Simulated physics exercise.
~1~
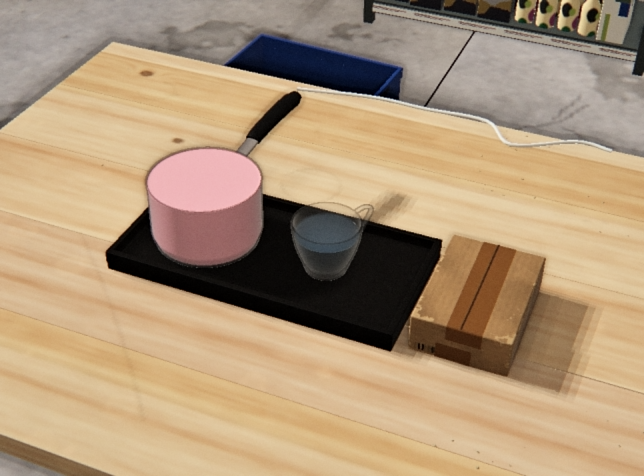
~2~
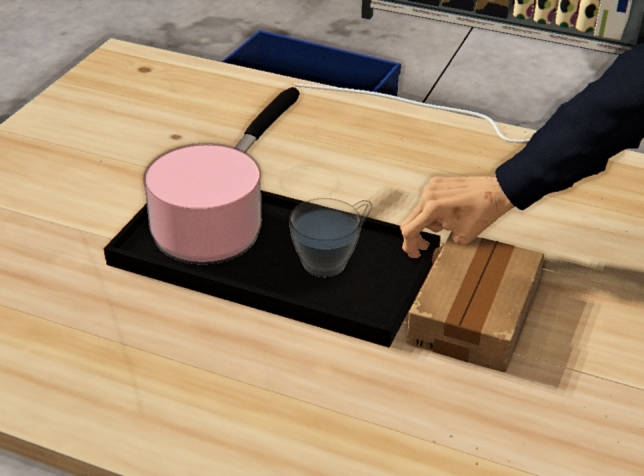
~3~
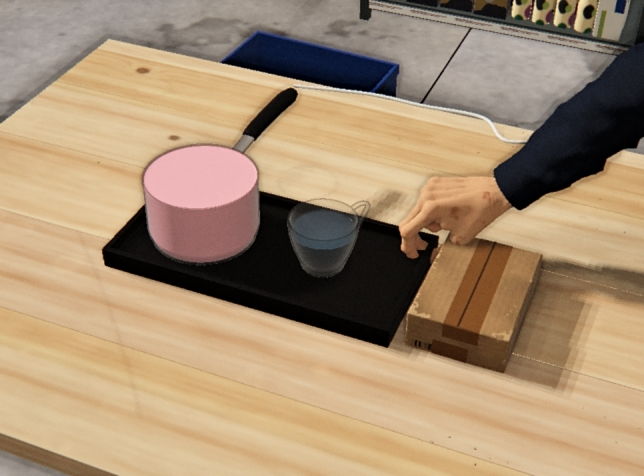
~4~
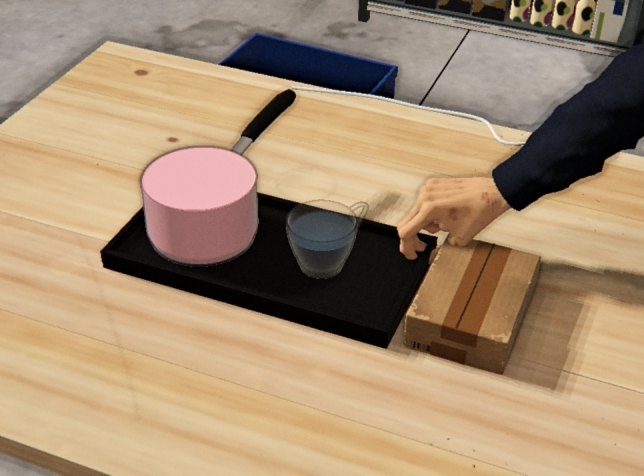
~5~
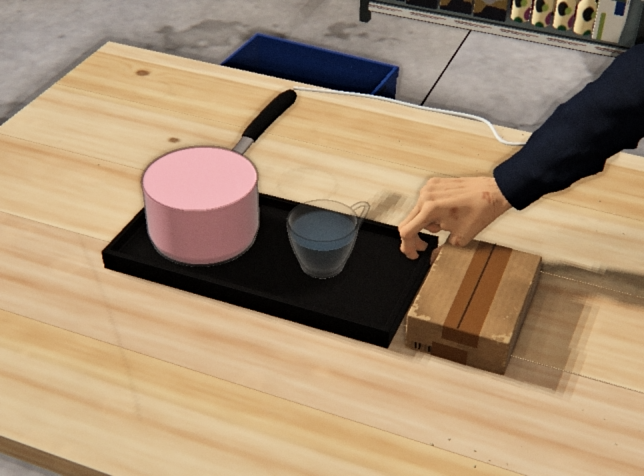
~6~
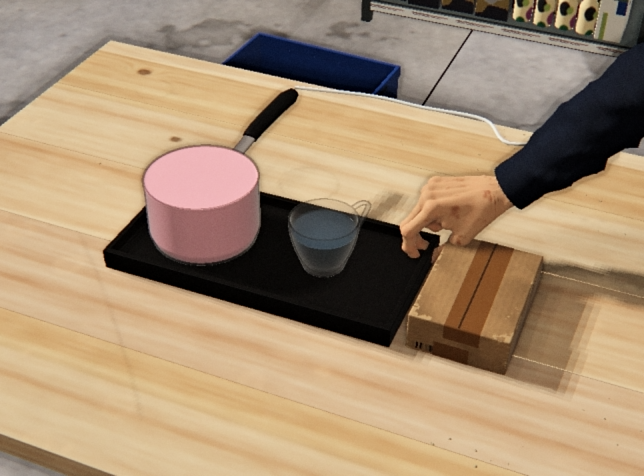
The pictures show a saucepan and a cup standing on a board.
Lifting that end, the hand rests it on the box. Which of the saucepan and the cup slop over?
One by one: Saucepan: Runs over; cup: Does not run over.
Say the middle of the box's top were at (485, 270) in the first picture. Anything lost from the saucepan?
Simply put, it splashes out.
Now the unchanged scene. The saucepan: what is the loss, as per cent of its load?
10 %.
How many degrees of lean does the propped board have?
I'd say it's sitting at around 9°.
Shortly, the board slopes by about 5°; saucepan, it has lost some; cup, none is lost.
Then, the board slopes by about 10°; saucepan, it has lost some; cup, none is lost.
At the finish, the board slopes by about 9°, resting on the box; saucepan, it has lost some; cup, none is lost.
